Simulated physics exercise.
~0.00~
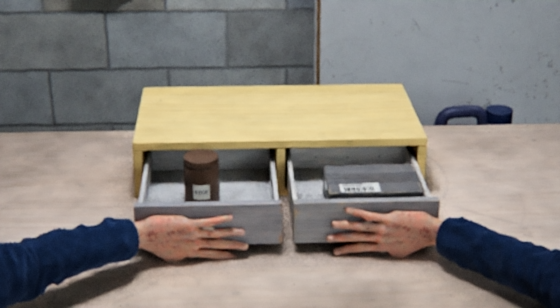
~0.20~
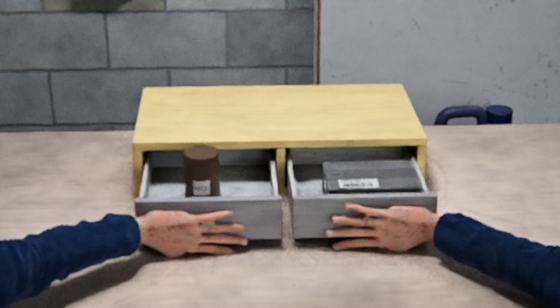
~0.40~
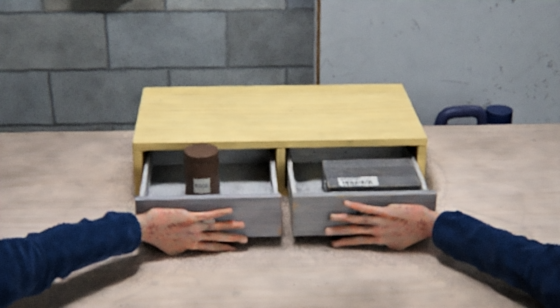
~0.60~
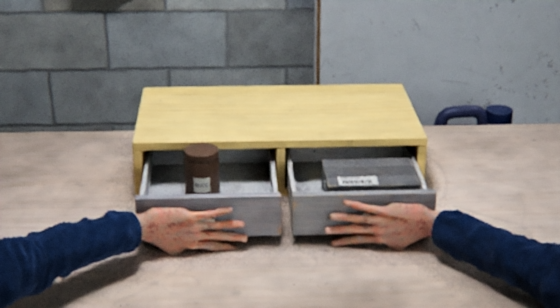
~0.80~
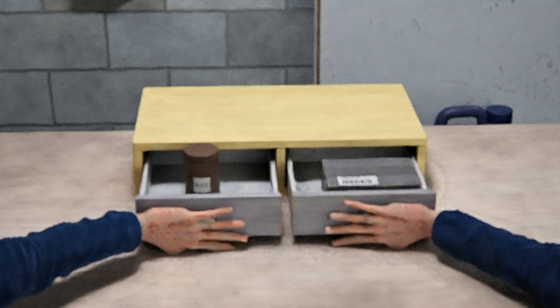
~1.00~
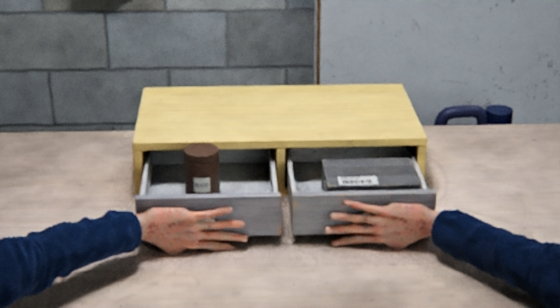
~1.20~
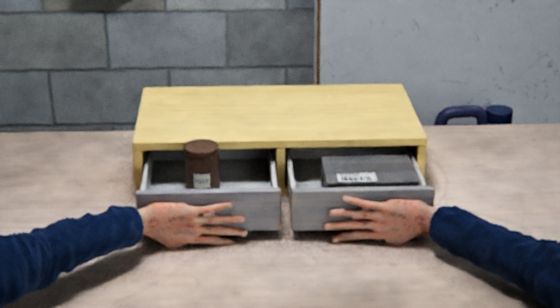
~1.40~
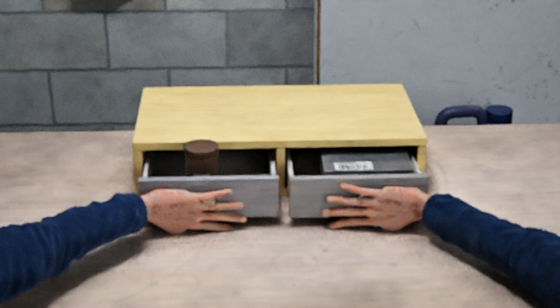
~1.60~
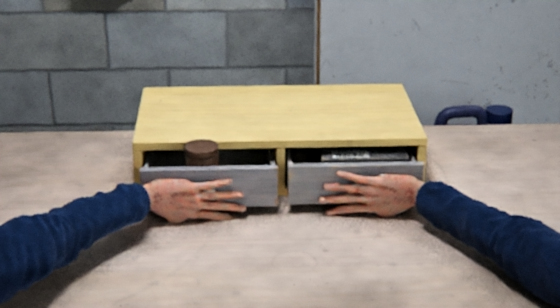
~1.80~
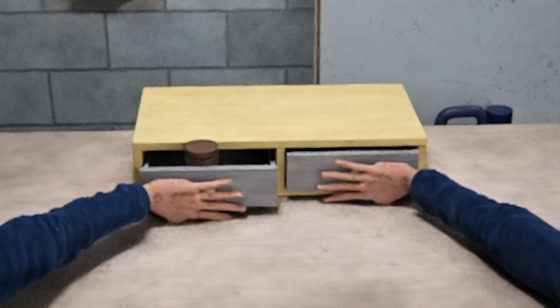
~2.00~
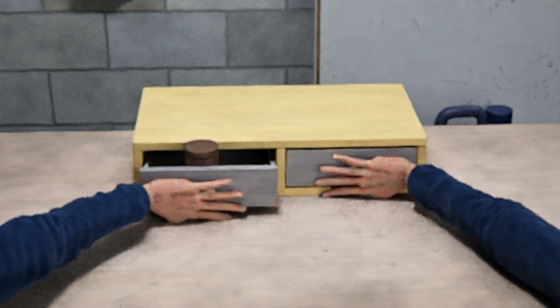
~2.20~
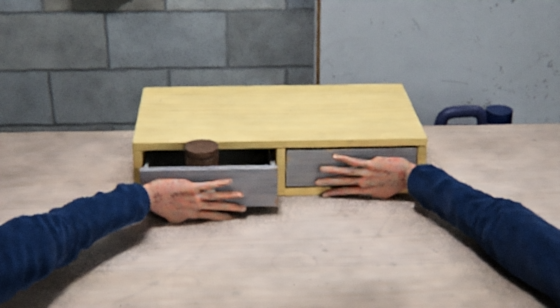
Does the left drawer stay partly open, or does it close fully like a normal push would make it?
The left drawer stays partly open with the brown jar still showing, while the right drawer closes all the way.
